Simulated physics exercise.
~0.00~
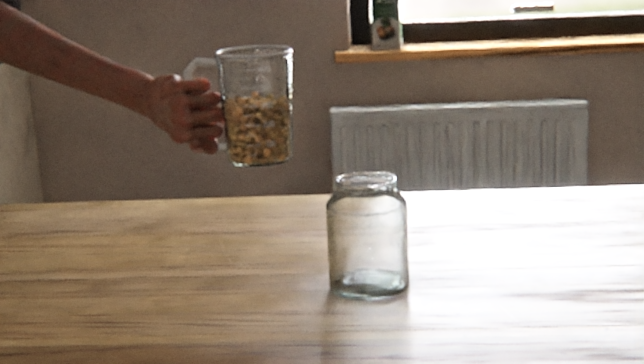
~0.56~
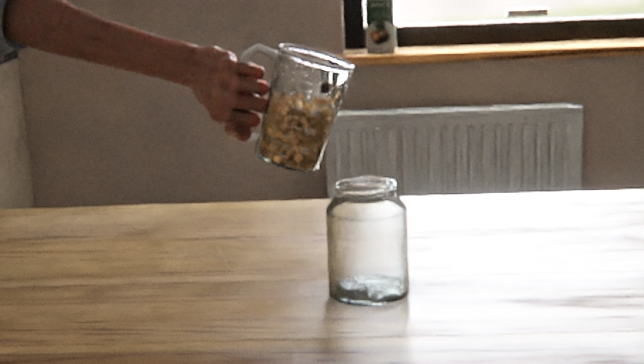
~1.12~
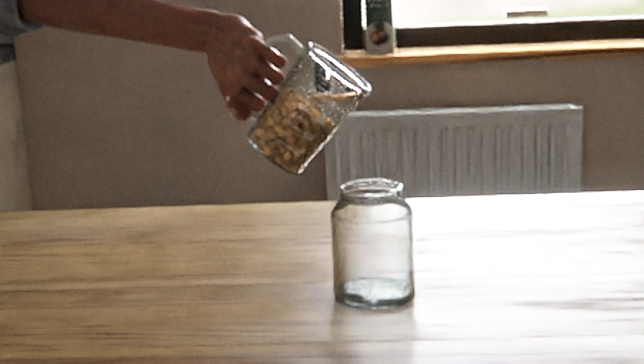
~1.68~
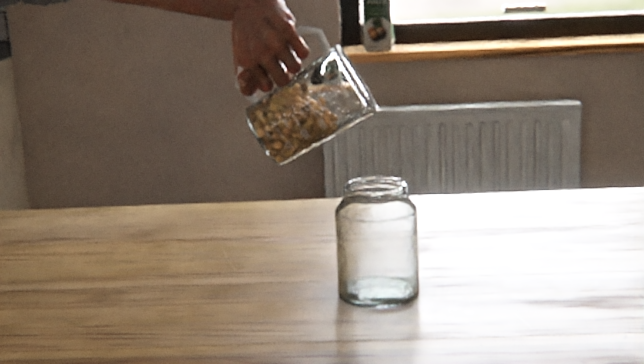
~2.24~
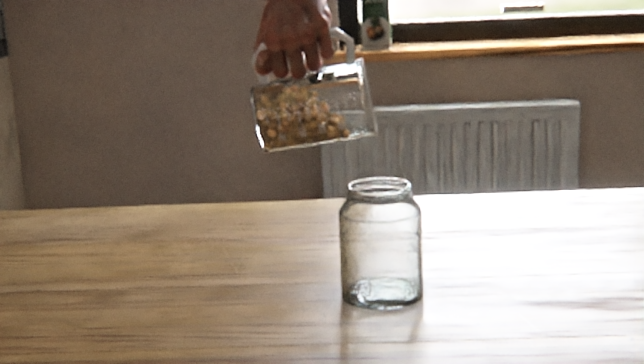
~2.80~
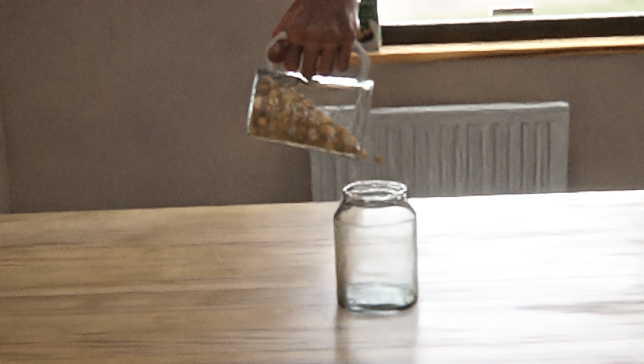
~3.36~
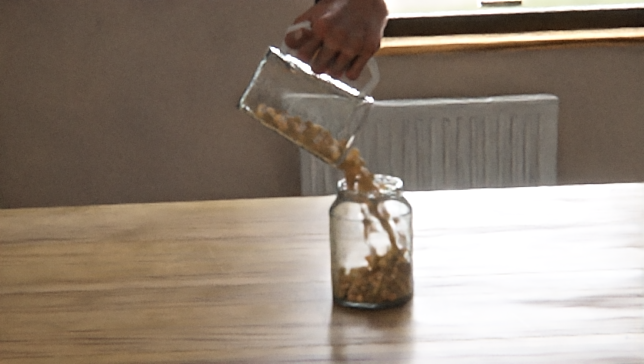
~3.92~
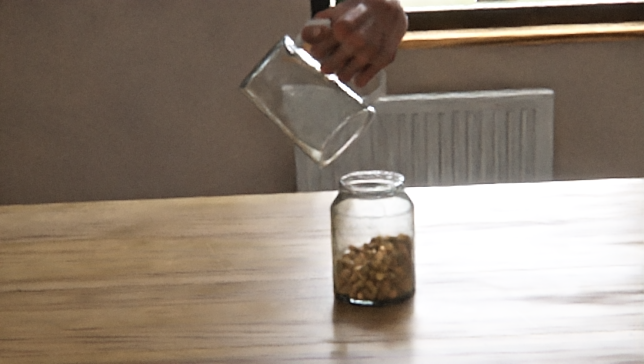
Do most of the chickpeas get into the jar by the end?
Yes, the chickpeas end up in the jar, with the cup empty and none seen lying on the table.
